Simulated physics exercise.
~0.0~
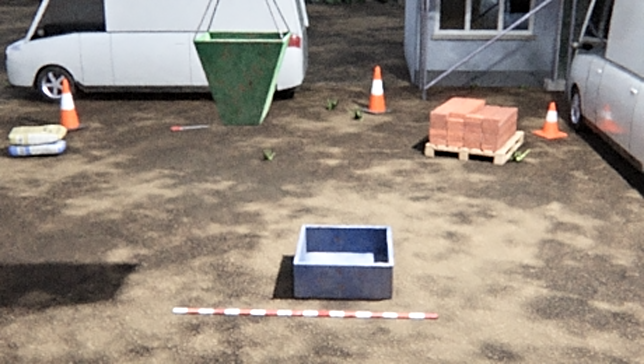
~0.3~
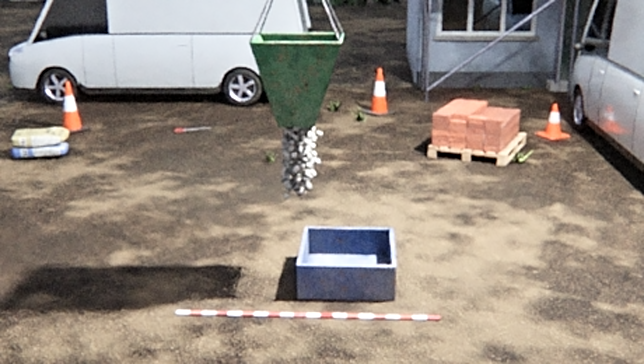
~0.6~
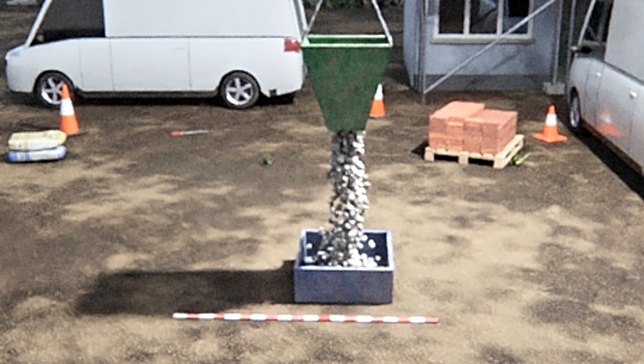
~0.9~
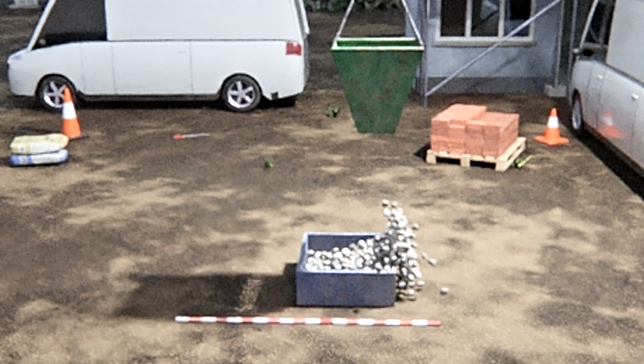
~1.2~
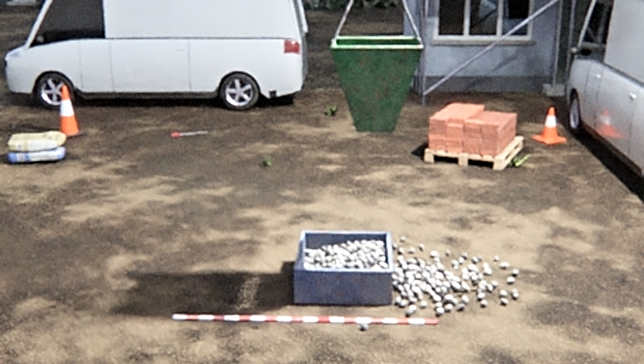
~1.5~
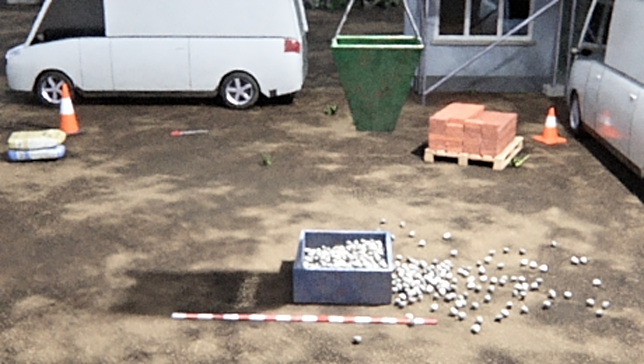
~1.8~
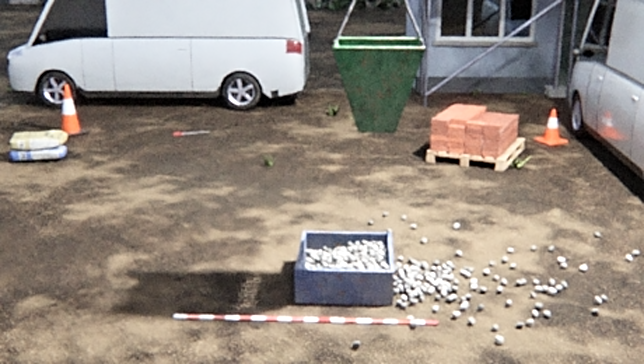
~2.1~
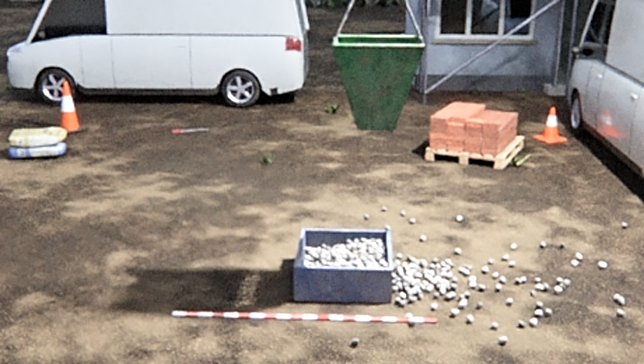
A green, tapered skip hangs from slings above a dirt yard, seen from a raised, slightly swaying viewpoint. Below it sit an open blue bin and a red-and-white striped staff, with white vans, orange cones, pale sacks and a pallet of reddish blocks behind. The skip travels right and starts releasing pale, round stones from its bottom before it reaches the bin. The stream pours into the bin as the skip passes over, then its tail spills past the right edge. The emptied skip stops to the right, while the spilled stones scatter rightwards, leaving most in the bin and the rest strewn beside it.
